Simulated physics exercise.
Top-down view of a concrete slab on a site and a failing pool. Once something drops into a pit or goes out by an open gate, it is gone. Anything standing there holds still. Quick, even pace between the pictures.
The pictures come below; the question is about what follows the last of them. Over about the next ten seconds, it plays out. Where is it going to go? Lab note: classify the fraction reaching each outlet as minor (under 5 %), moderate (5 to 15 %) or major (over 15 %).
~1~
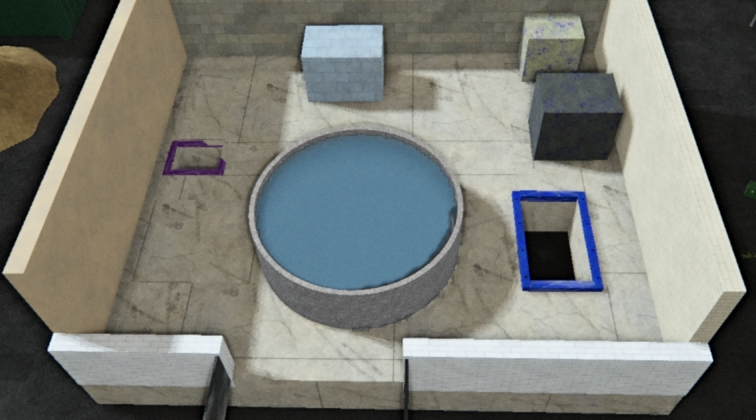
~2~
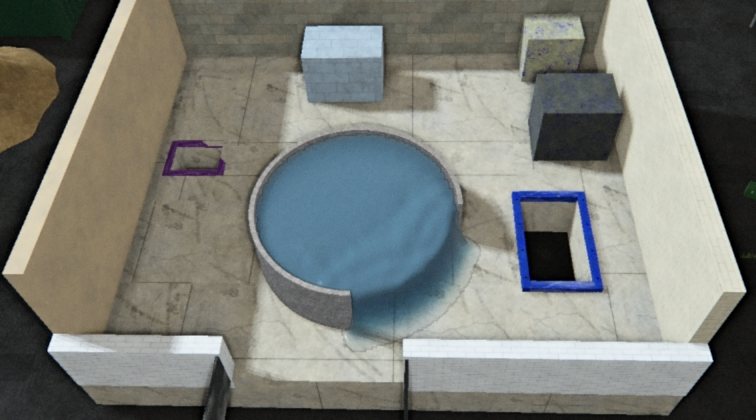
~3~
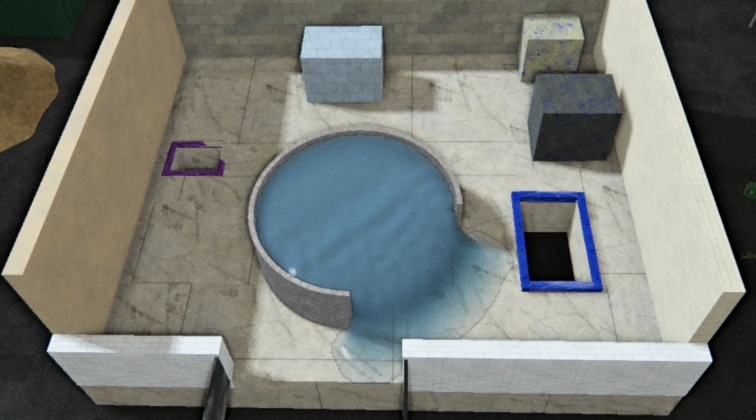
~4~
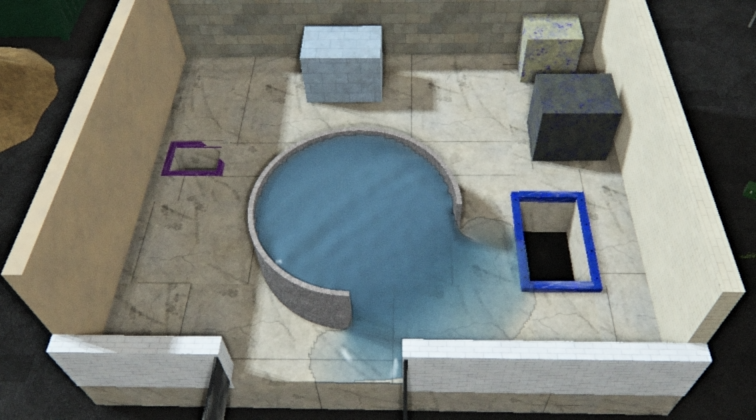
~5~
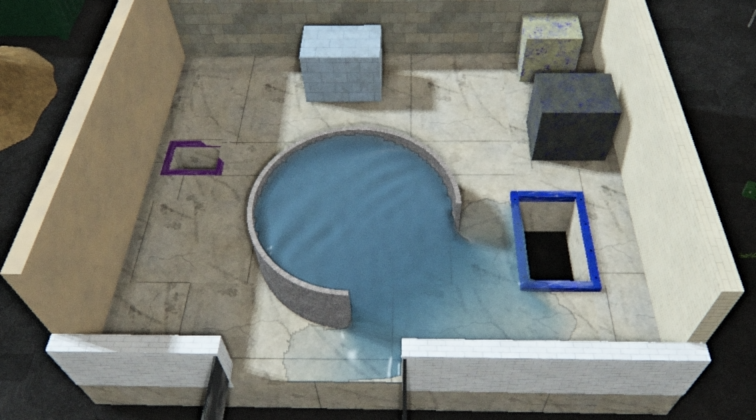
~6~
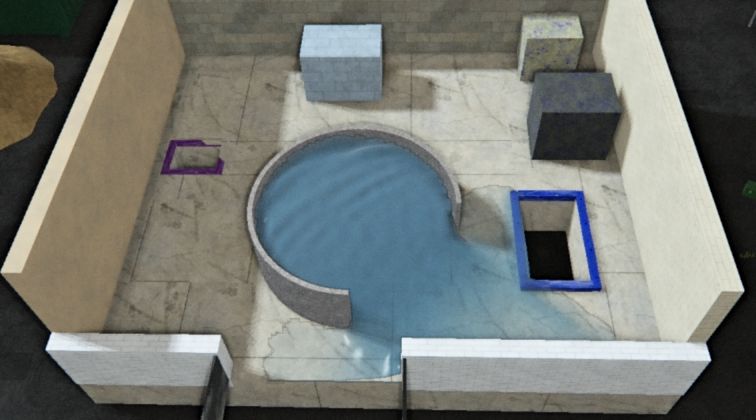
Fractions by outlet: Gate major; purple pit minor; blue pit major.
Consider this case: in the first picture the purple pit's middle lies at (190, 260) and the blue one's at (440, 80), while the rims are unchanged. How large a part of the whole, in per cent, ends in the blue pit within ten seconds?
Note: Blue pit, 2 percent.
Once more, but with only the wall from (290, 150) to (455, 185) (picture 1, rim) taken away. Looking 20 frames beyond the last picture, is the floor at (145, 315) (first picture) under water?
Untouched.
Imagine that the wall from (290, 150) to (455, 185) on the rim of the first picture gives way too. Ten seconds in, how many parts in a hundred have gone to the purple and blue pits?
Purple 25 %, blue 4 %.
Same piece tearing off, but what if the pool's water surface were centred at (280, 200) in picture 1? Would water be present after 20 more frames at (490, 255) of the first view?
Answer: Wet.
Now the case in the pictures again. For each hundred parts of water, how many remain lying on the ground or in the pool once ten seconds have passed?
I'd put it near 48 %.
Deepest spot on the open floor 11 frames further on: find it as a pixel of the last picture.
Pointing at (654, 367).
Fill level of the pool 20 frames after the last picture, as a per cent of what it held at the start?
It works out to roughly 28 percent.
A moment on, water covers 20 % of the floor; the gate 6 %, the purple pit 0 %, the blue pit 3 %.
Next, water covers 20 % of the floor; the gate 10 %, the purple pit 0 %, the blue pit 5 %.
Then, water covers 35 % of the floor; the gate 14 %, the purple pit 0 %, the blue pit 13 %.
Later, water covers 65 % of the floor; the gate 20 %, the purple pit 0 %, the blue pit 21 %.
In the end, water covers 85 % of the floor; the gate 26 %, the purple pit 3 %, the blue pit 22 %.
